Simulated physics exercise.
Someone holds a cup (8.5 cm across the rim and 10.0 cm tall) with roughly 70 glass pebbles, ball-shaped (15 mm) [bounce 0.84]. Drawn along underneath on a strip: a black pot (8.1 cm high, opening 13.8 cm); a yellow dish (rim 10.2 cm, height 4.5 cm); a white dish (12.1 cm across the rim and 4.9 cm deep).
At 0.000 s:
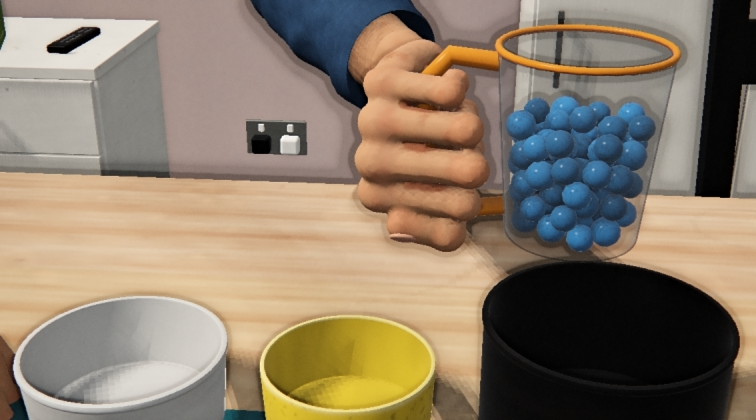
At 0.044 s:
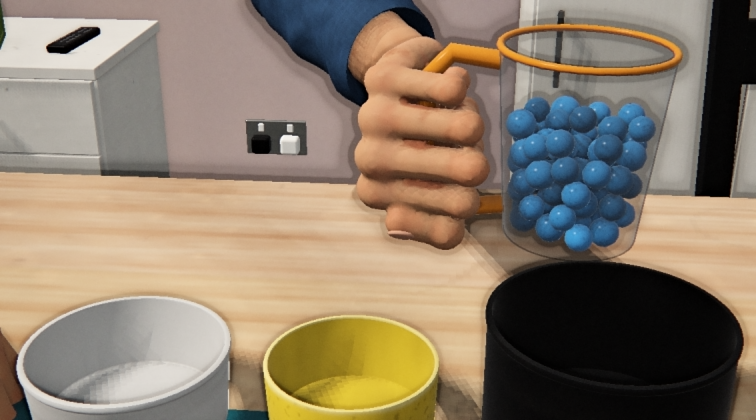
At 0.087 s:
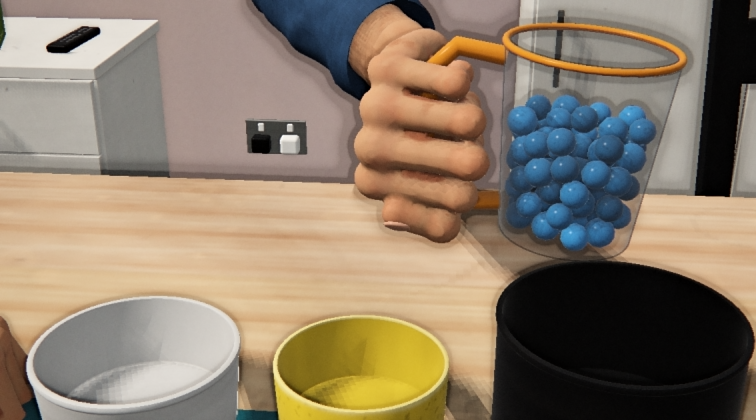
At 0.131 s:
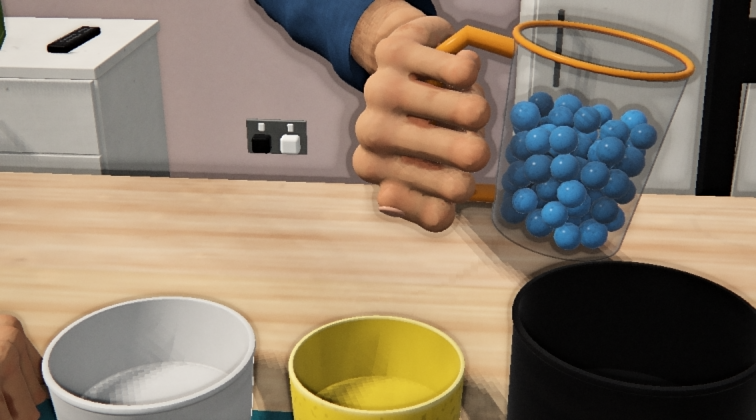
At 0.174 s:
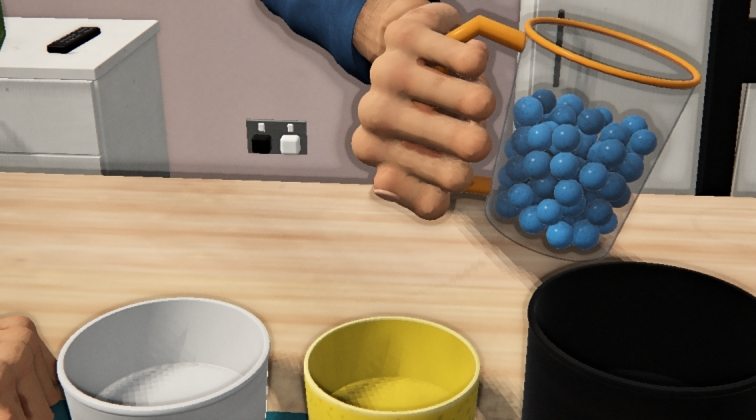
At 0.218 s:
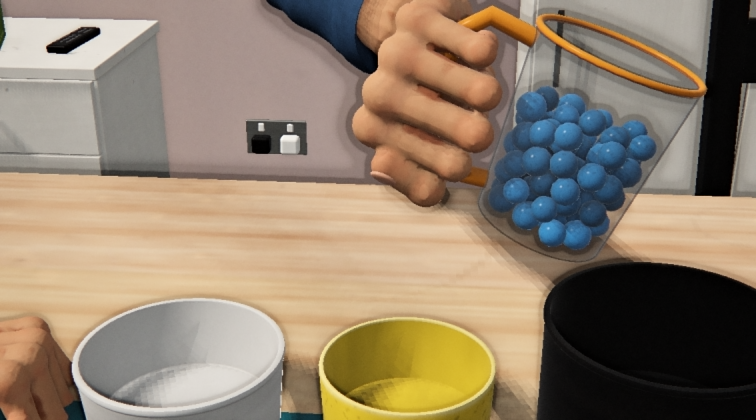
Hand tilting a clear cup of blue balls to the right while black, yellow and white dishes slide slightly right.
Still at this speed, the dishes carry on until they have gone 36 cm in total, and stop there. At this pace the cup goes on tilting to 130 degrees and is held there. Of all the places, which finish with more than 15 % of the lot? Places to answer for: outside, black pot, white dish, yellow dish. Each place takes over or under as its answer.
Outside - over; black pot - under; white dish - under; yellow dish - over.
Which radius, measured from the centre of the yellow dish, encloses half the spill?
That comes to some 38 cm from the centre.
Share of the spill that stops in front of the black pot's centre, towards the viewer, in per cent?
I'd say somewhere near 80 in a hundred.
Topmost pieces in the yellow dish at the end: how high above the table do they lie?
Roughly 3.5 centimetres.
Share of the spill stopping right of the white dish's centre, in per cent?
Roughly 60 per cent.
Then, at 0.80 s, tilt 93 degrees; cup 100 %; middle of all pieces on or above the table near (564, 161).
After 1.29 s, tilt 130 degrees; outside 25 %, yellow dish 75 %.
After 1.74 s, tilt 130 degrees; outside 25 %, yellow dish 75 %.
After 2.17 s, tilt 130 degrees; outside 25 %, yellow dish 75 %.
By 3.2 s all is still; white dish 0 %, cup 0 %, outside 25 %, yellow dish 75 %, black pot 0 %.
